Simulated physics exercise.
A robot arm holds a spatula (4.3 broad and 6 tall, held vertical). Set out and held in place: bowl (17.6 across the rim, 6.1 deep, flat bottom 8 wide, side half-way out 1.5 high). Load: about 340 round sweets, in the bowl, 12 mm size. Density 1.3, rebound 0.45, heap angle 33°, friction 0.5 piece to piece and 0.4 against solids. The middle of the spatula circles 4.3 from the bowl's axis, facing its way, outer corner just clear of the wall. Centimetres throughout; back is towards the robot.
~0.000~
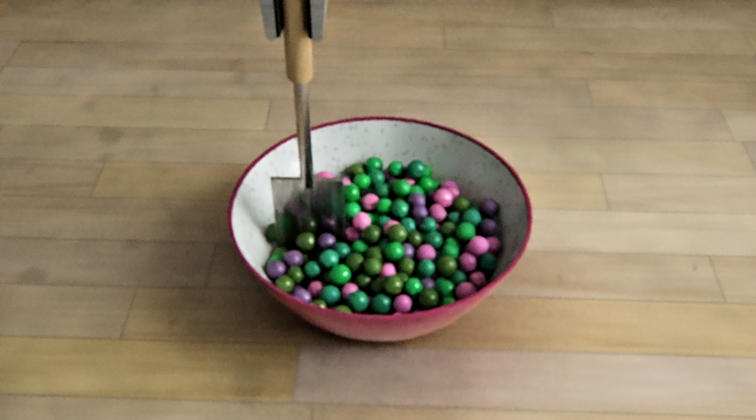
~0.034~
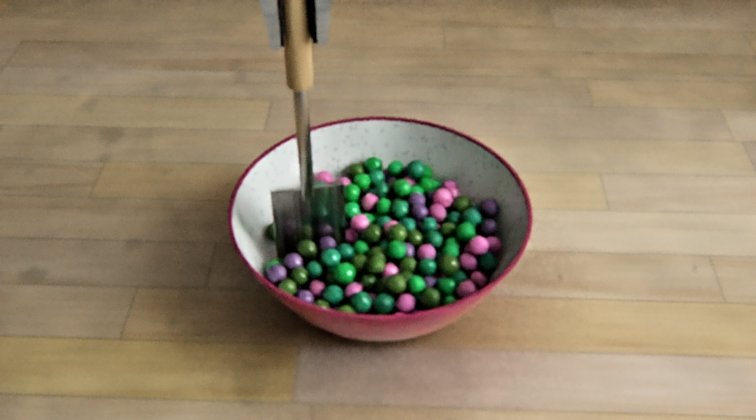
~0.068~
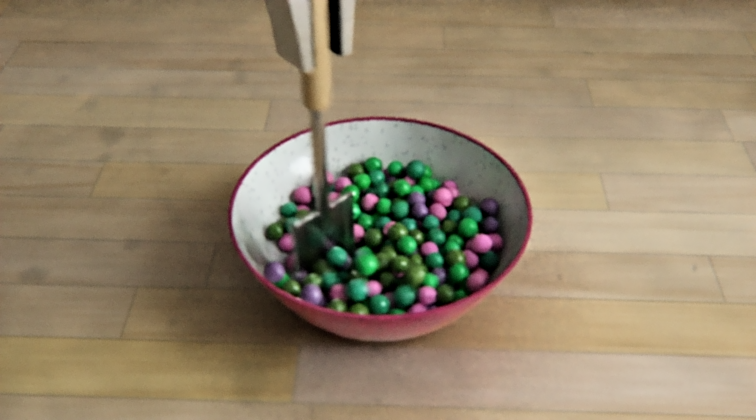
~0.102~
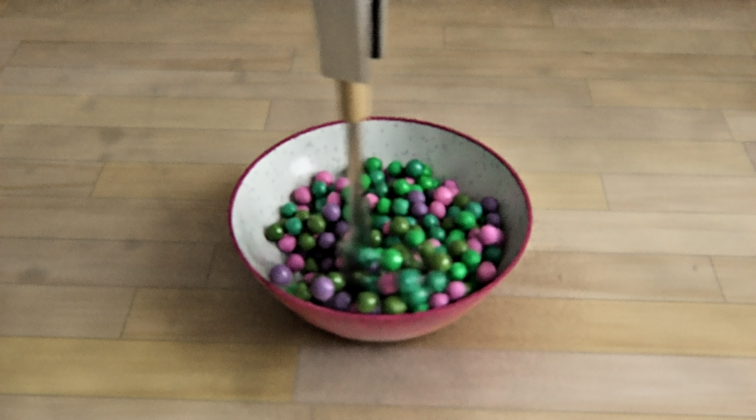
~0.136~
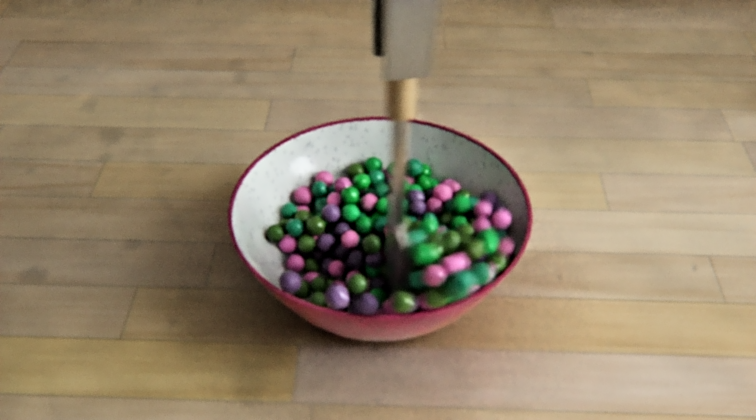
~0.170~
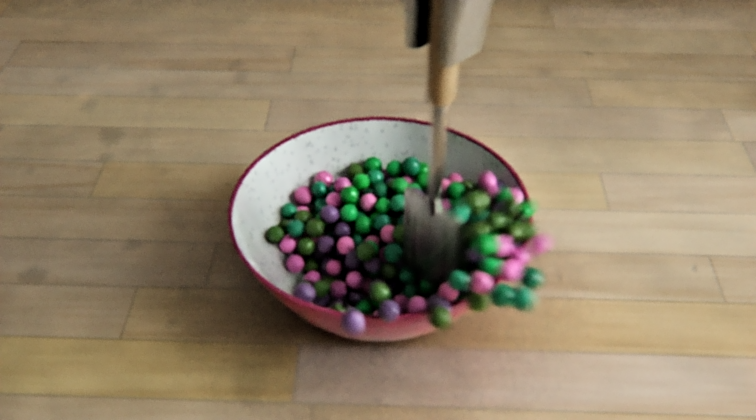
We see a robot arm holding a spatula upright in a bowl of green, pink and purple balls, then sweeping it from the left along the near side to the right, pushing balls up and over the right rim.
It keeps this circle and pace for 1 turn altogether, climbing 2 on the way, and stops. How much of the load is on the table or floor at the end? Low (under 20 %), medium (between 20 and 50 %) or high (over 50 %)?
Answer: Medium; between 20 and 50 % of the round sweets finish on the table or floor.
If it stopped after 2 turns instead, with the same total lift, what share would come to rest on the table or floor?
Then about 45 per cent.
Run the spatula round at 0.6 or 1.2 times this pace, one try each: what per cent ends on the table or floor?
About 15 and 30 per cent.
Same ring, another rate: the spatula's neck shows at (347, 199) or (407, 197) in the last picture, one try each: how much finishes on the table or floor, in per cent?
About 15 and 20 per cent.
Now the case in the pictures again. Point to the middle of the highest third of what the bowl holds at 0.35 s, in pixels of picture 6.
At about (322, 179).
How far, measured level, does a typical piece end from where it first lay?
Roughly 6 cm.
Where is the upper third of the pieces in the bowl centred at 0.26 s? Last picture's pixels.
At about (423, 165).
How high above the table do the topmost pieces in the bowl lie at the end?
About 5.5 cm.
After 0.26 s, 218° round, highest piece 11 above the table; 297 in the bowl, 6 on the table or floor, 40 in flight or on the tool.
After 0.35 s, 301° round, highest piece 11 above the table; 266 in the bowl, 47 on the table or floor, 30 in flight or on the tool.
After 0.60 s, 0° round, highest piece 5 above the table; 242 in the bowl, 101 on the table or floor.
After 1.30 s, 0° round, highest piece 5 above the table; 242 in the bowl, 101 on the table or floor.
In the end, 242 in the bowl, 101 on the table or floor. That is 29 % on the table or floor.
